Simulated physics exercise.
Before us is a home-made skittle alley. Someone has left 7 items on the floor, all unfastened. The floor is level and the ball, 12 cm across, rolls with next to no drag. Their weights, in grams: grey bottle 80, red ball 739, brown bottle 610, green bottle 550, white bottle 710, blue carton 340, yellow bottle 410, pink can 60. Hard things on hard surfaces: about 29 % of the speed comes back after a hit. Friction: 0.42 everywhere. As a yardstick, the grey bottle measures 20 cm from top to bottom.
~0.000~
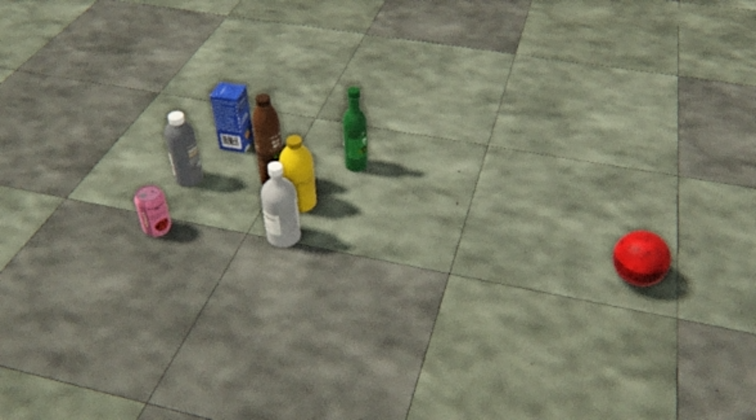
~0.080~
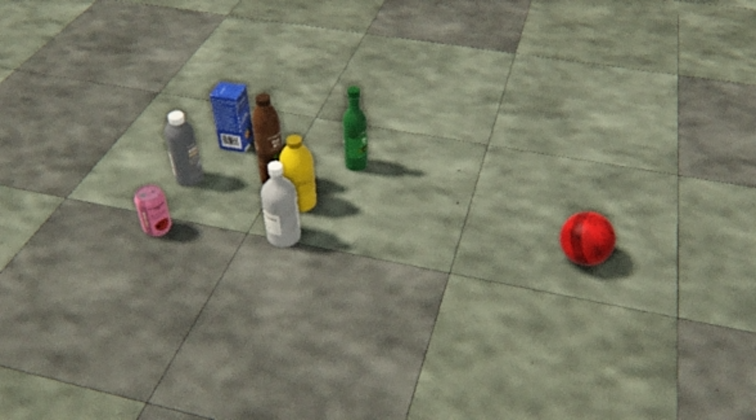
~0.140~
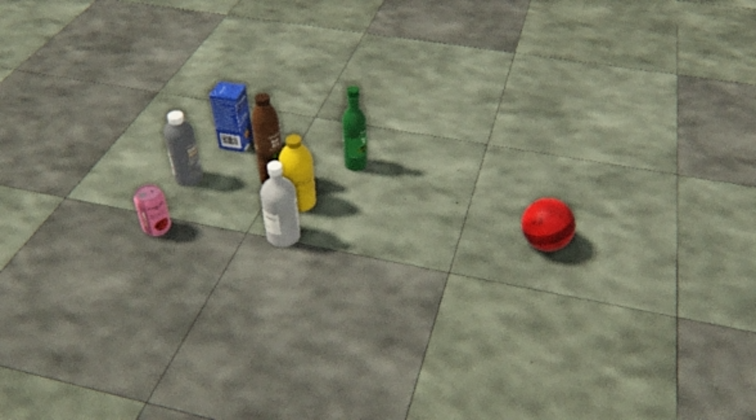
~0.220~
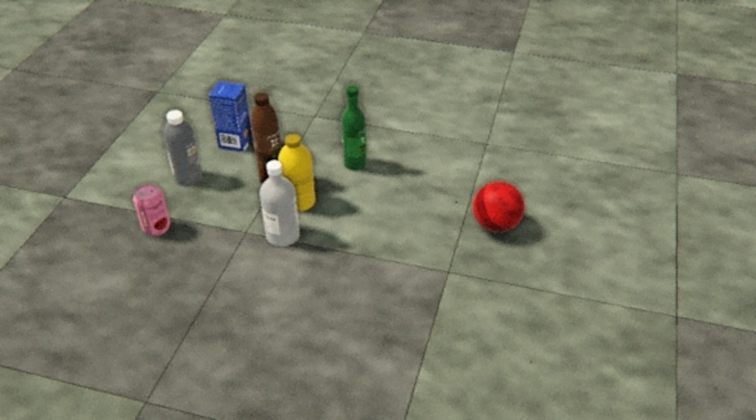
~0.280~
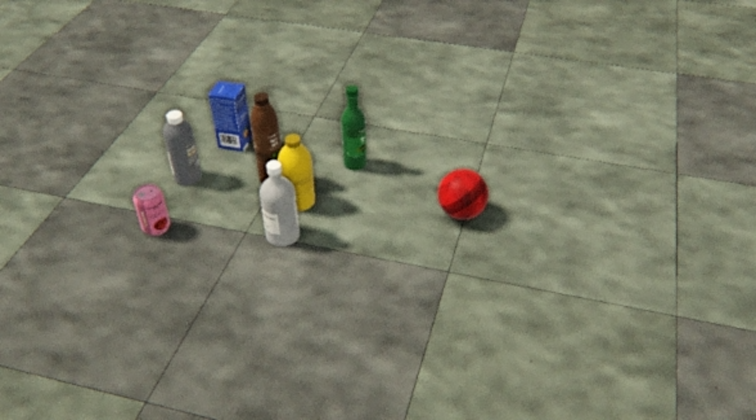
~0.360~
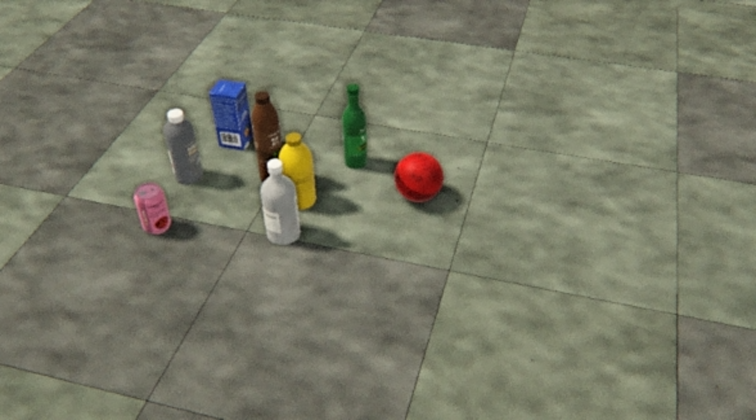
The clip opens on a grey and green tiled floor, where bottles, a blue carton and a pink can stand grouped at left and a red ball sits apart at right. The ball rolls leftward and away across the tiles, drawing near the green bottle, while the grouped items stay still.
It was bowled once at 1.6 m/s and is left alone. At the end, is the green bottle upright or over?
The green bottle tips over.
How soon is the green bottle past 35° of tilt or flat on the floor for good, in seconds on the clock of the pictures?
Near 0.7 s.
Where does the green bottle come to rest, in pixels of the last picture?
At about (323, 108).
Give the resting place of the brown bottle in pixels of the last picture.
Around (198, 193).
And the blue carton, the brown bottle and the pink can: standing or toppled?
The blue carton is still upright; the brown bottle tips over; the pink can stays upright.
After 0.76 s, ball has run 88 cm; red ball near (296, 153); green bottle on its side near (316, 109); brown bottle 7° off upright.
After 1.26 s, ball has run 98 cm; red ball near (274, 135); green bottle on its side near (316, 110); brown bottle on its side; grey bottle 71° off upright.
In the end (4.0 s), toppled on the floor, grey bottle, brown bottle and green bottle; the other 4 under 8 cm from the start. At the end, from the last picture's camera, green bottle near (323, 108).
